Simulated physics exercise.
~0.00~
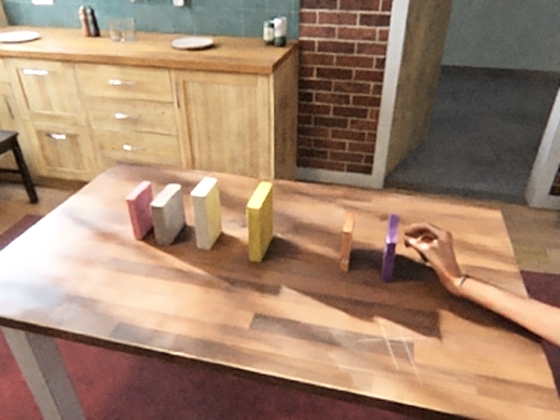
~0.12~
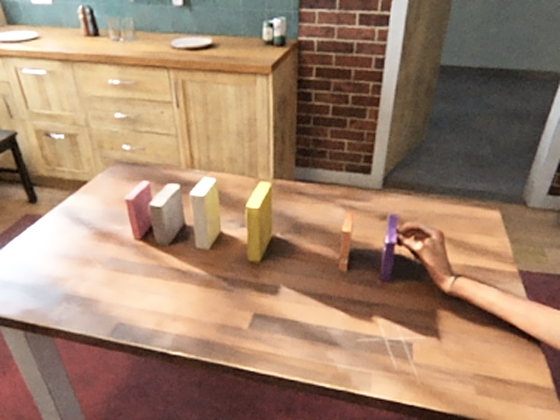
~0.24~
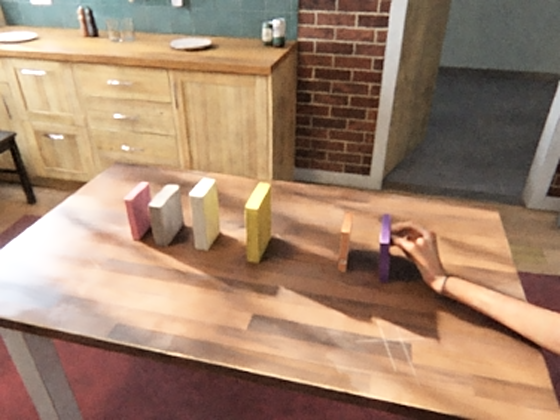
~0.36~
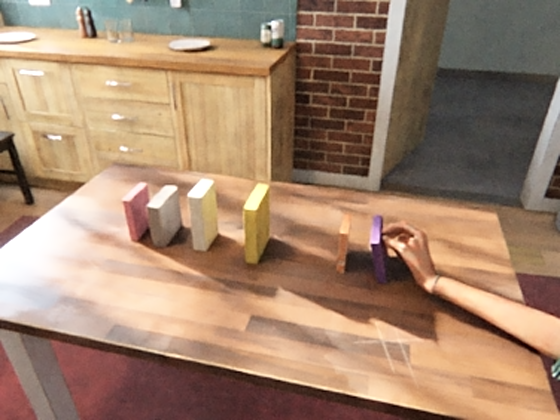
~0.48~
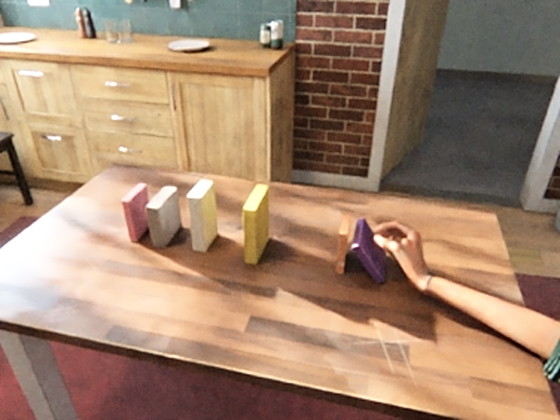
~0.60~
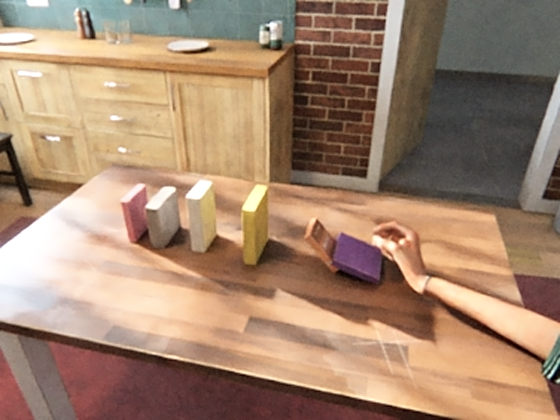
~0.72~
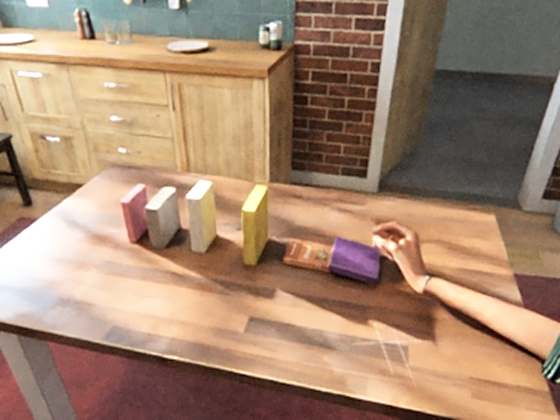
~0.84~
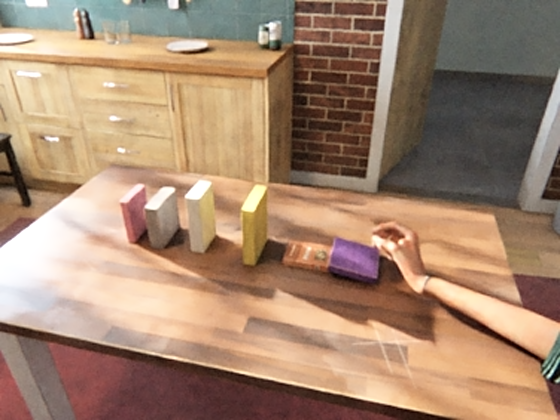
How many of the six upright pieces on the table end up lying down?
Two of them end up lying down, the purple block and the orange packet. The yellow, white, grey and pink pieces are still upright.
